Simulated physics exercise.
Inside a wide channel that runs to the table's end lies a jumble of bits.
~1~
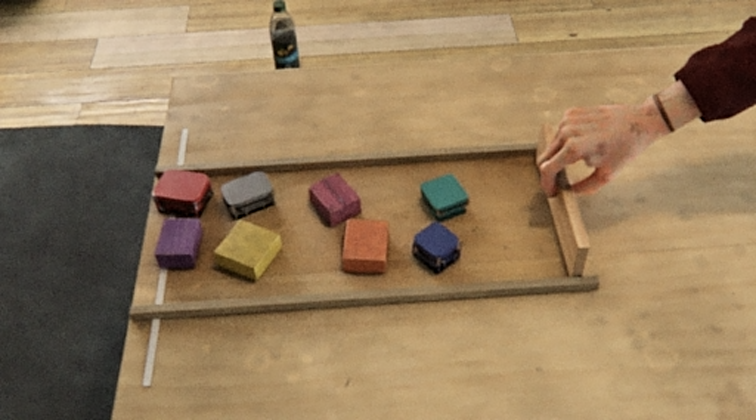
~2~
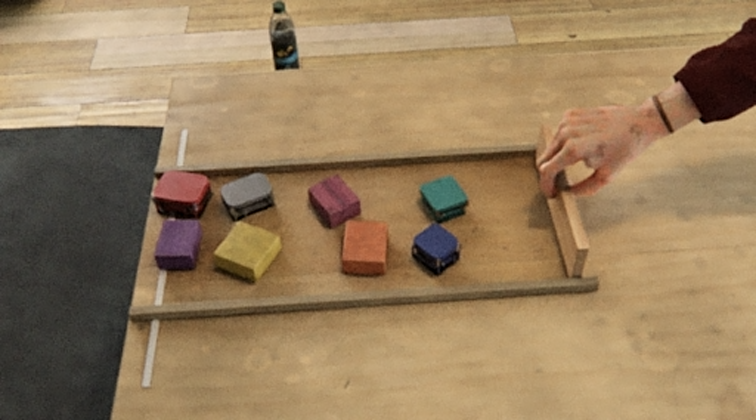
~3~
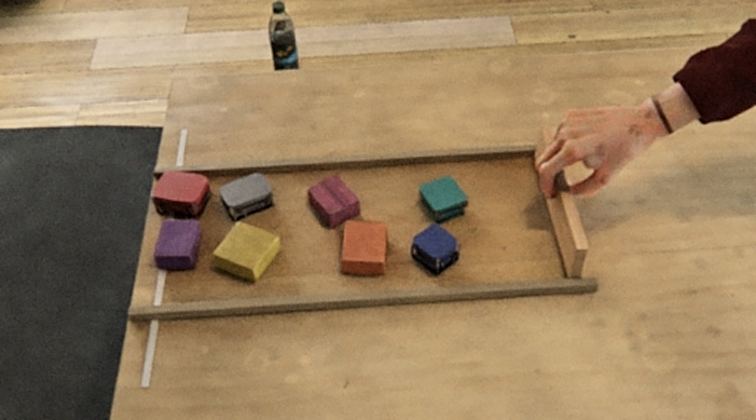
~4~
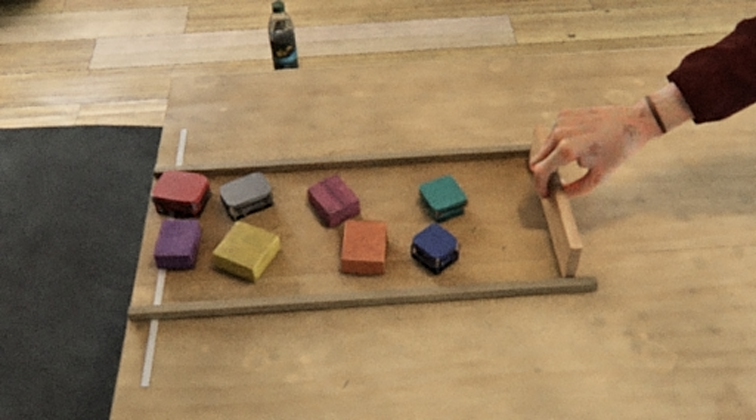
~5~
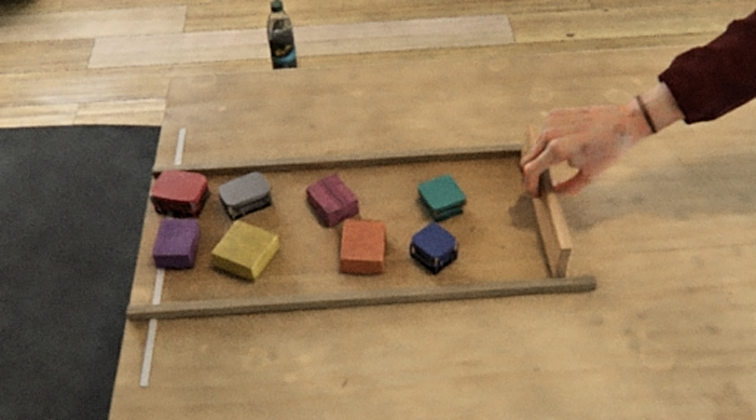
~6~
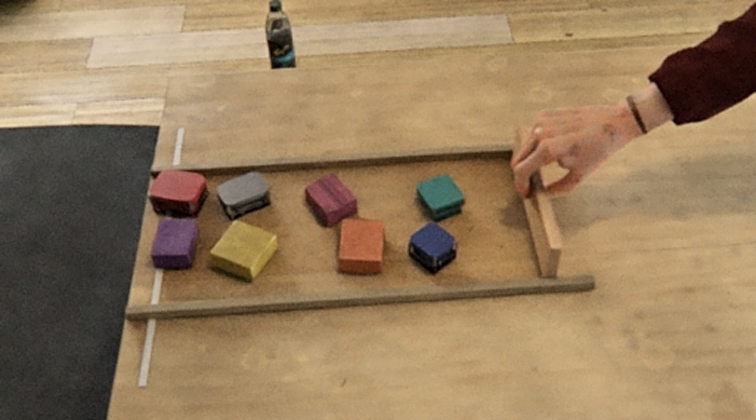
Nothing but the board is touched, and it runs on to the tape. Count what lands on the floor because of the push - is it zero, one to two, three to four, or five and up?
The count is five and up.
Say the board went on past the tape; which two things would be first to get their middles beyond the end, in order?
First comes the red case, followed by the purple block.
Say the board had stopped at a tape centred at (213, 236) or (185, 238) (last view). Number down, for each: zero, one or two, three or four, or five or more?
The falls would be three or four; more than four.
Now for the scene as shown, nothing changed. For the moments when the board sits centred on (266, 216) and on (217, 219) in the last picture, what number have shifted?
At the first spot the count is 8, and at the second it is 8.
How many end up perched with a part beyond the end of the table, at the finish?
Count of overhanging things: 2.
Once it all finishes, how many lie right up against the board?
The count is 2.
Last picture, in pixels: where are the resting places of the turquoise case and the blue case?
Roughly (148, 215), and the other roughly (142, 260).
Early on, none off yet; red case at rest near (180, 194); purple block at rest near (175, 243); grey case at rest near (244, 195).
A while later, none off yet; red case moving near (174, 192); purple block at rest near (175, 243); grey case travelled a little near (222, 198).
Further along, two off so far; red case in the air; purple block in the air; grey case leaning a little near (128, 207).
Finally, the number that fall off is five or more; lost, orange block, pink box, yellow block, grey case, purple block and red case.
